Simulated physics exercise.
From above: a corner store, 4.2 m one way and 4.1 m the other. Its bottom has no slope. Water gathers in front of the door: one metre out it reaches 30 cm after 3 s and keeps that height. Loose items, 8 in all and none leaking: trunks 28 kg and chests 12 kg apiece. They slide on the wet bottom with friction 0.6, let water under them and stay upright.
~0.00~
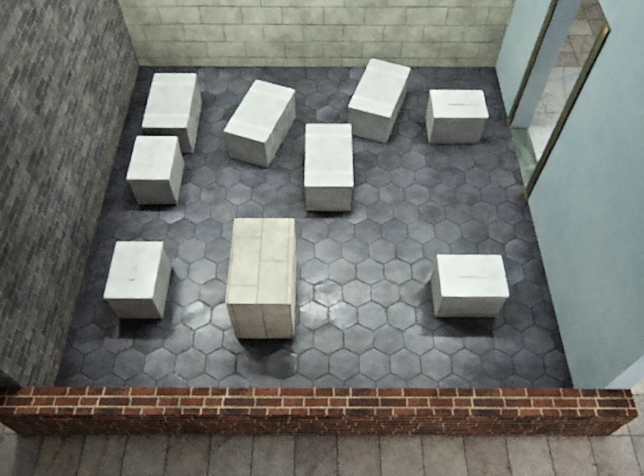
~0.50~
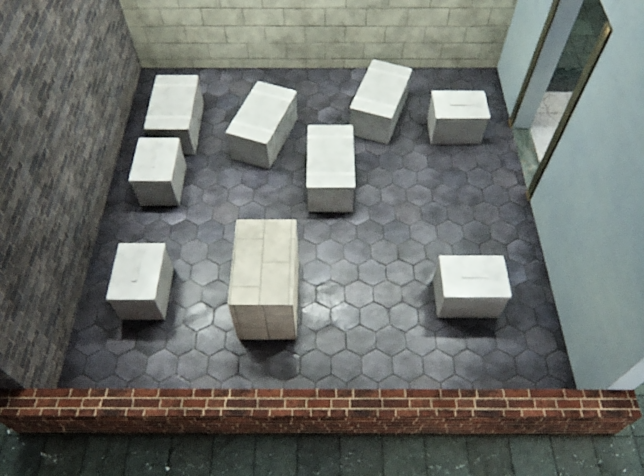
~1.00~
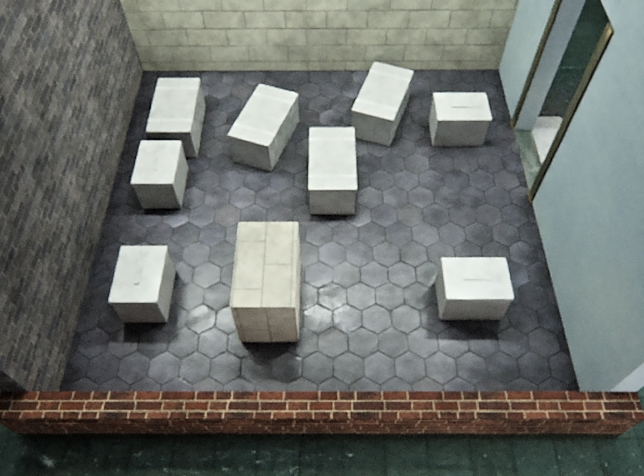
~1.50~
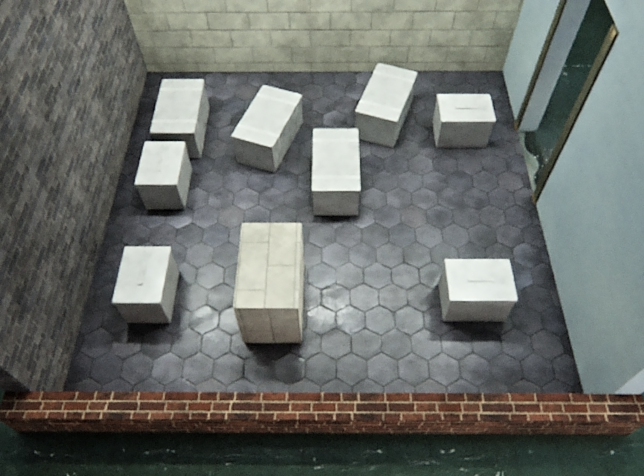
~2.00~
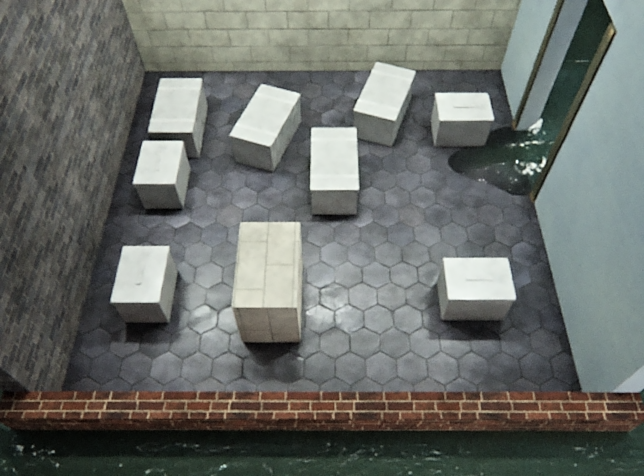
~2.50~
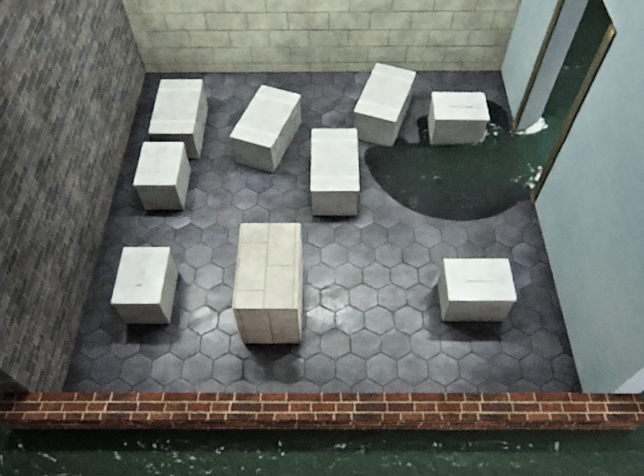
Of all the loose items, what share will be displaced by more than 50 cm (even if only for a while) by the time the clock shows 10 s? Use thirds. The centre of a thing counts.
It is two thirds or more.
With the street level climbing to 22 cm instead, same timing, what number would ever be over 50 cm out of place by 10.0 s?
In that case 4 of them.
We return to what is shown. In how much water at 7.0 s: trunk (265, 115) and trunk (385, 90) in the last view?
About 8 and 9 cm.
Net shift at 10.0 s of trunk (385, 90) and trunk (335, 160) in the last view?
In that order: 140 cm, 200 cm.
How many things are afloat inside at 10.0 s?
I count 7.
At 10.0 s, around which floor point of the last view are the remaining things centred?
Near (226, 220).
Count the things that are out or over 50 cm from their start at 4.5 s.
I count 2.
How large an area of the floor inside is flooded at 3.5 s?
About 5.5 m2.
After 3.5 s 0 of 8 are over 50 cm from their spots; 0 afloat.
After 4.5 s 2 of 8 are over 50 cm from their spots; 1 afloat.
After 7.0 s 4 of 8 are over 50 cm from their spots; 6 afloat.
After 10.0 s 6 of 8 are over 50 cm from their spots, and 6 have been at some point; 7 afloat.
